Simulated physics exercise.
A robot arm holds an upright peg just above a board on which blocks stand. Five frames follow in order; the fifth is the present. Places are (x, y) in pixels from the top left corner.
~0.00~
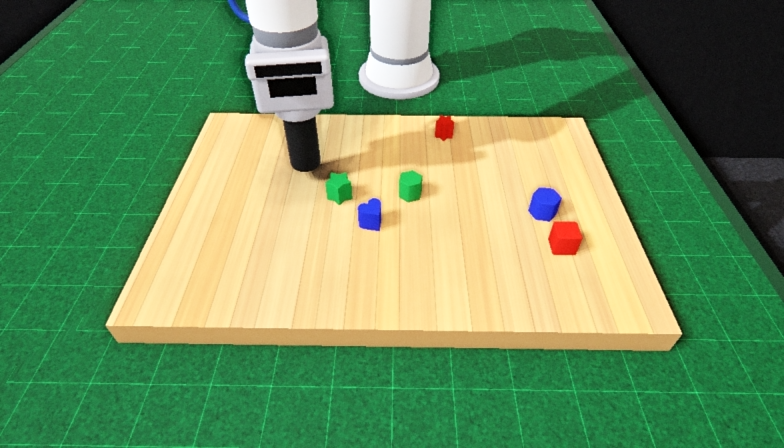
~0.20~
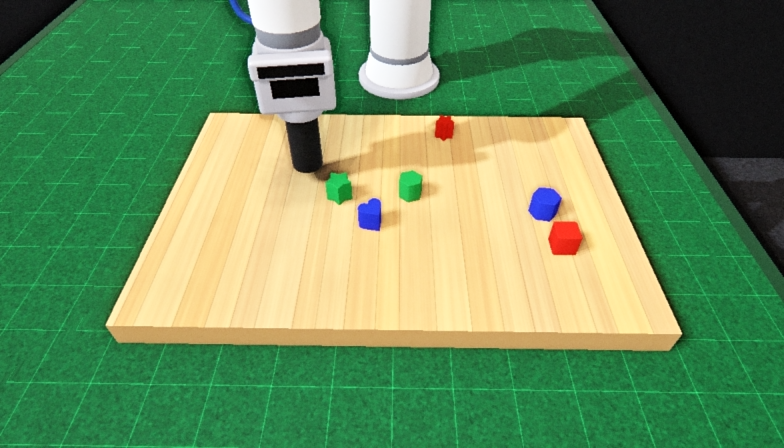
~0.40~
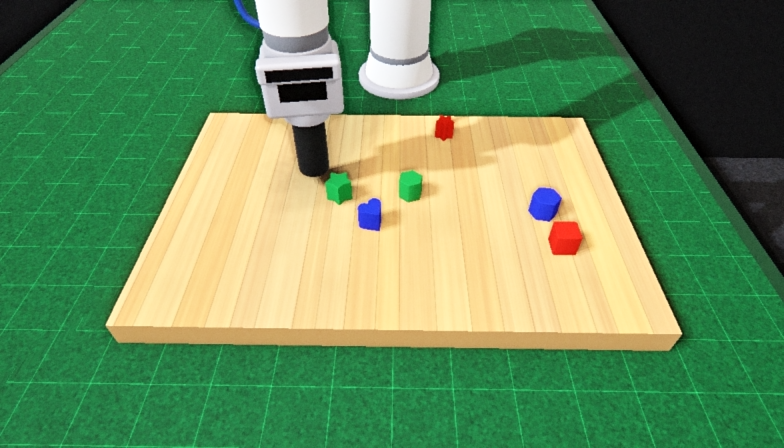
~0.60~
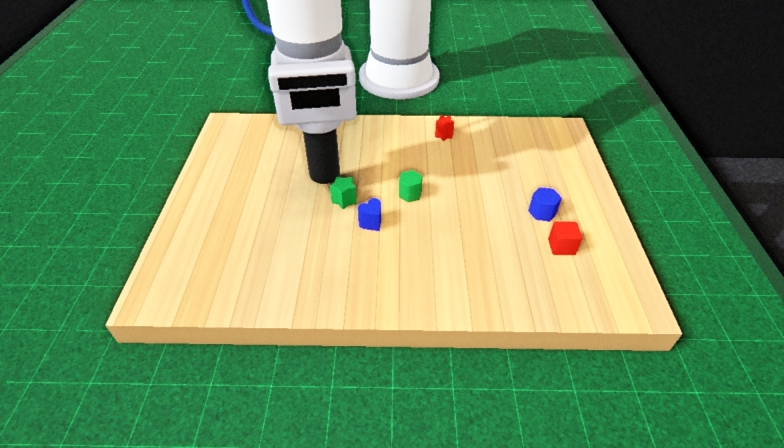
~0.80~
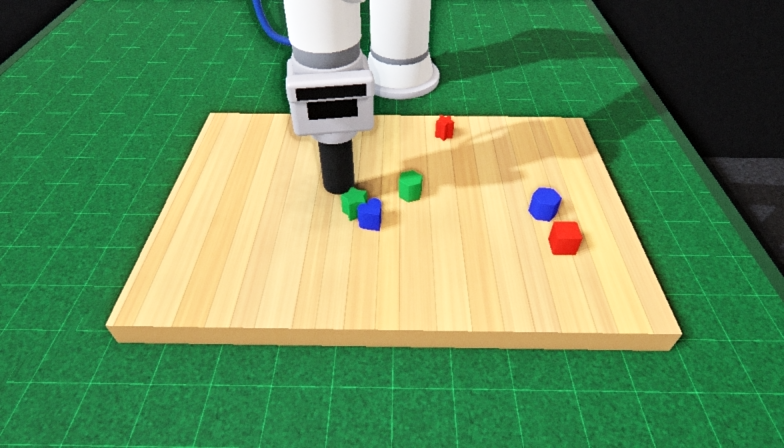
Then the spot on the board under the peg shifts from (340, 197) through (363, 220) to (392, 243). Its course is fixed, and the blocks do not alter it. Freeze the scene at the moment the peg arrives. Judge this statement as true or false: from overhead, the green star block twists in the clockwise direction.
This is true.
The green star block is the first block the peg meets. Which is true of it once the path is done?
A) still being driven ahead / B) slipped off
Letter A.
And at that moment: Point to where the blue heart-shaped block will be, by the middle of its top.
The spot you're after is about (427, 254) in the image.
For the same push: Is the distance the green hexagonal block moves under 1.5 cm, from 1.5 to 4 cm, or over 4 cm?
It will fall in the lowest band, under 1.5 cm.
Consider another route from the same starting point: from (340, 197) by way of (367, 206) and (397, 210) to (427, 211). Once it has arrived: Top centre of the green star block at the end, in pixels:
It sits at (382, 210).
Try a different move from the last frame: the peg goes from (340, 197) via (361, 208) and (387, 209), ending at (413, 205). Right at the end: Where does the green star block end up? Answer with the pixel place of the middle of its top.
Most likely (378, 212).
The first path, step by step. One third of the way, peg at (355, 201); green star block at (369, 211), turned 15° clockwise; blue heart-shaped block at (385, 221), turned 30° anticlockwise.
Two thirds of the way, peg at (372, 216); green star block at (387, 227), turned 15° clockwise; blue heart-shaped block at (405, 237), turned 35° anticlockwise.
At the end, peg at (392, 231); green star block at (408, 244), turned 20° clockwise; blue heart-shaped block at (427, 254), turned 35° anticlockwise; green hexagonal block unmoved.
